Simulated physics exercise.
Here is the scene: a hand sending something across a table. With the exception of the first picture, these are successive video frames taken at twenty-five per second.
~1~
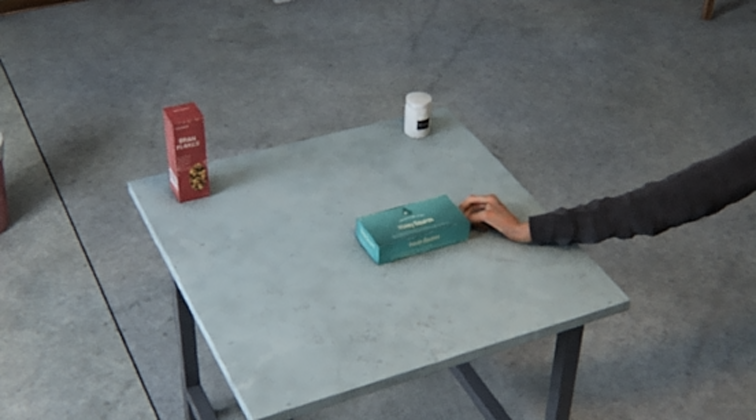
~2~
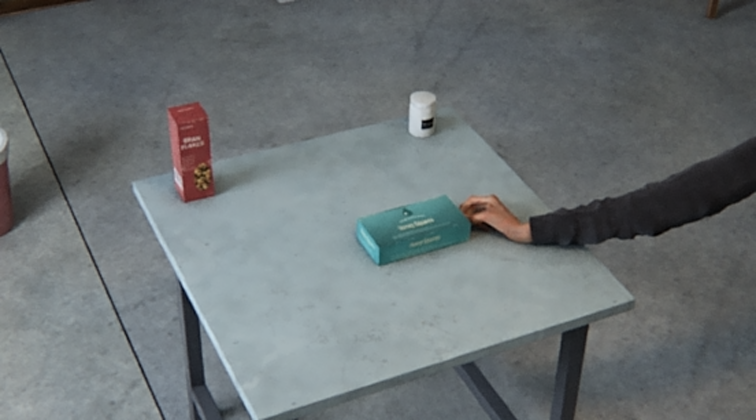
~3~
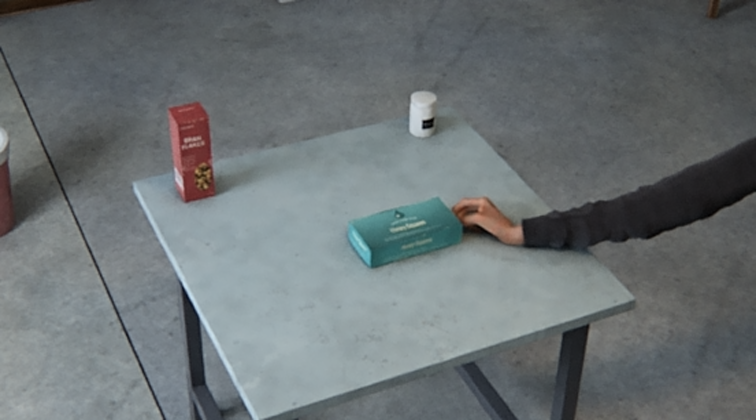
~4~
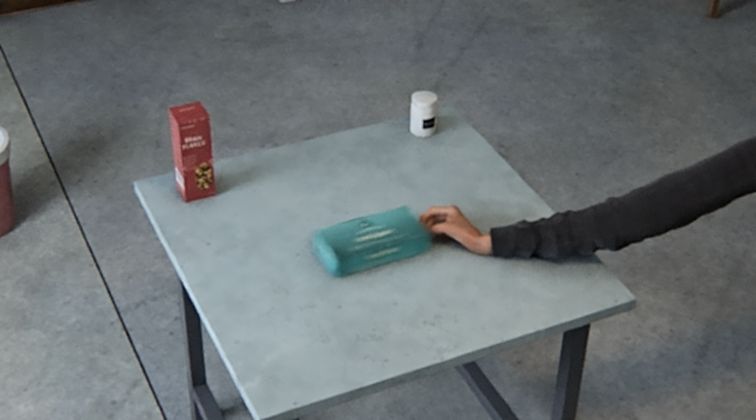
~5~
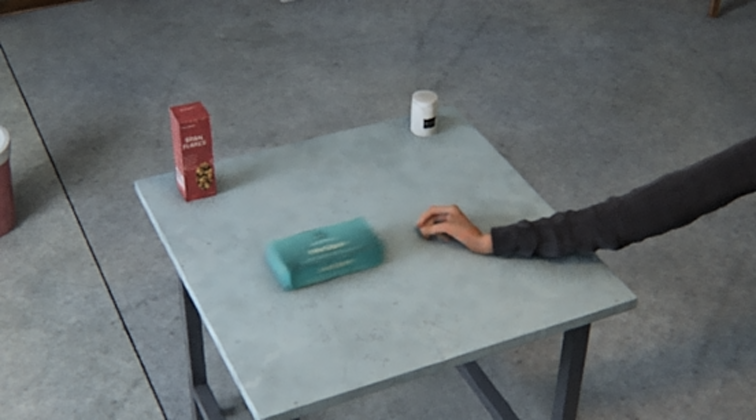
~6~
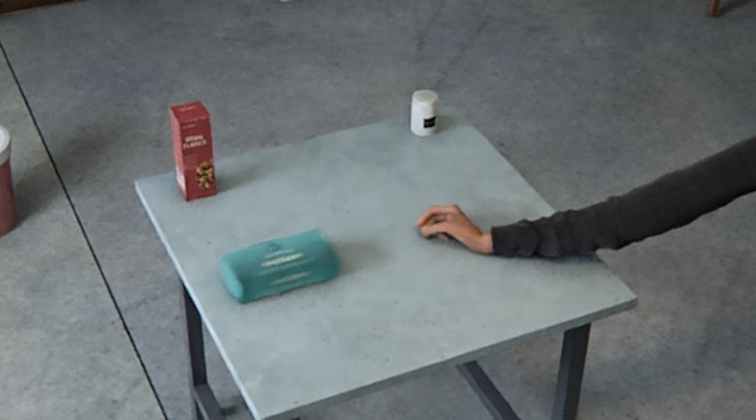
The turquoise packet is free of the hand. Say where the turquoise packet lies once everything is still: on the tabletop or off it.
Off it.
Then, 0.20 s after the last picture, turquoise packet now off the table.
Then, 0.40 s after the last picture, things are still on the move.
By the end, off the table, turquoise packet.
